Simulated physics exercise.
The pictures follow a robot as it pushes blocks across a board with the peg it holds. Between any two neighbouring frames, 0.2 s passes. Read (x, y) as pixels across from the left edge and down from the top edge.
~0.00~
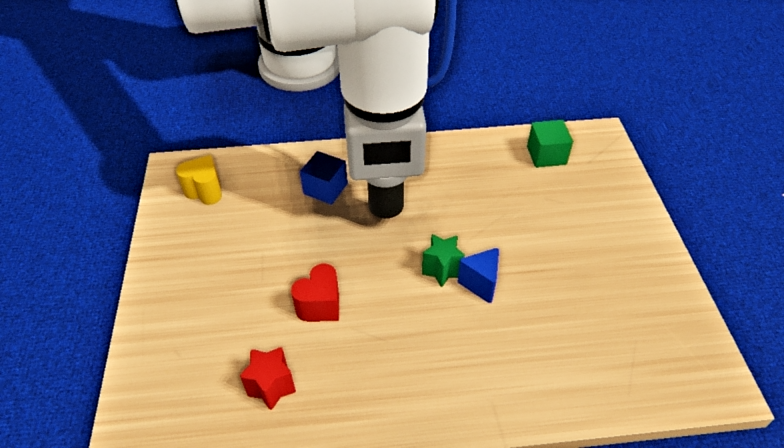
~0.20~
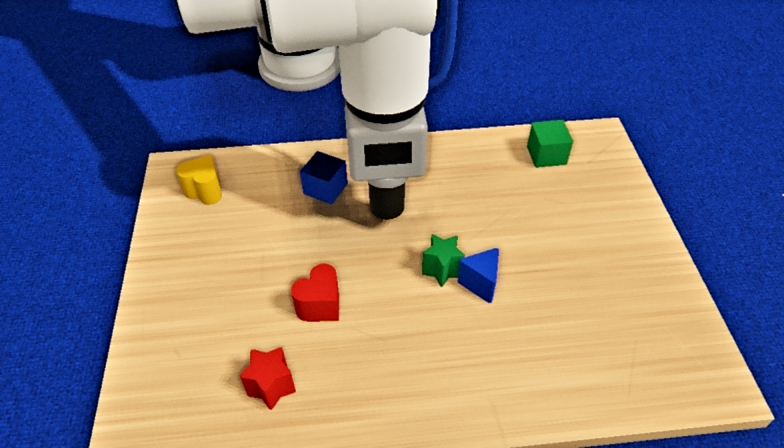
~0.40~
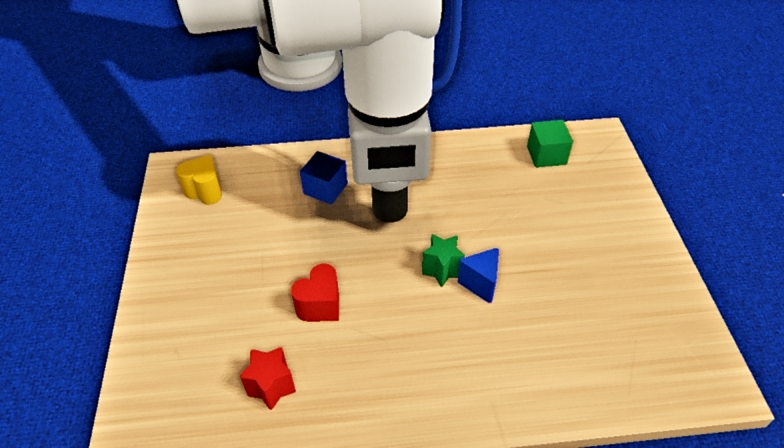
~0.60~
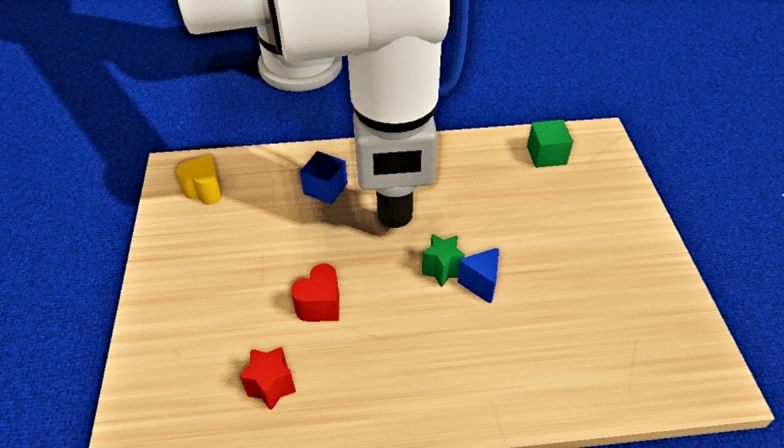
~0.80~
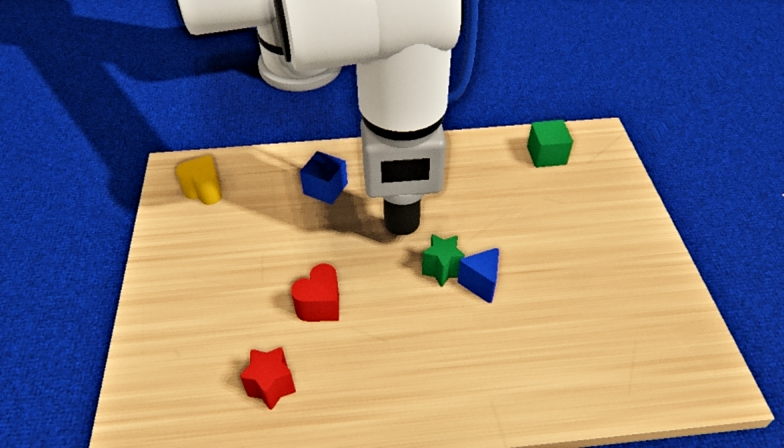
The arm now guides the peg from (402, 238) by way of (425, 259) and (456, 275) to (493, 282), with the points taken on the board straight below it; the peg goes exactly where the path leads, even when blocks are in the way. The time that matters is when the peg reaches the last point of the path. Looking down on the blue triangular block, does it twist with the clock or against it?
That block twists counter-clockwise.
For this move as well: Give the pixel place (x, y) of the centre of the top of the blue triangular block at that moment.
At pixel (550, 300).
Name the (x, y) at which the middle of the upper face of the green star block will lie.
The green star block ends near (519, 285).
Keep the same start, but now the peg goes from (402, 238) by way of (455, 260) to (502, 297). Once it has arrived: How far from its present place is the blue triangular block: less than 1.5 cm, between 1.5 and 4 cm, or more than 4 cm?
Verdict: More than 4 cm.
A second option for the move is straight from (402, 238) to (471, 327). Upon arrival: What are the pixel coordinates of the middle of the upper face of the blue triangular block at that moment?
It will end up at (539, 294).
On the path given first. One third of the way, peg (426, 244); green star block (455, 252); blue triangular block (489, 267), turned 15° anticlockwise.
Two thirds of the way, peg (458, 260); green star block (485, 273), turned 25° clockwise; blue triangular block (518, 284), turned 60° anticlockwise.
At the end, peg (496, 267); green star block (519, 285), turned 35° clockwise; blue triangular block (550, 300), turned 45° anticlockwise.
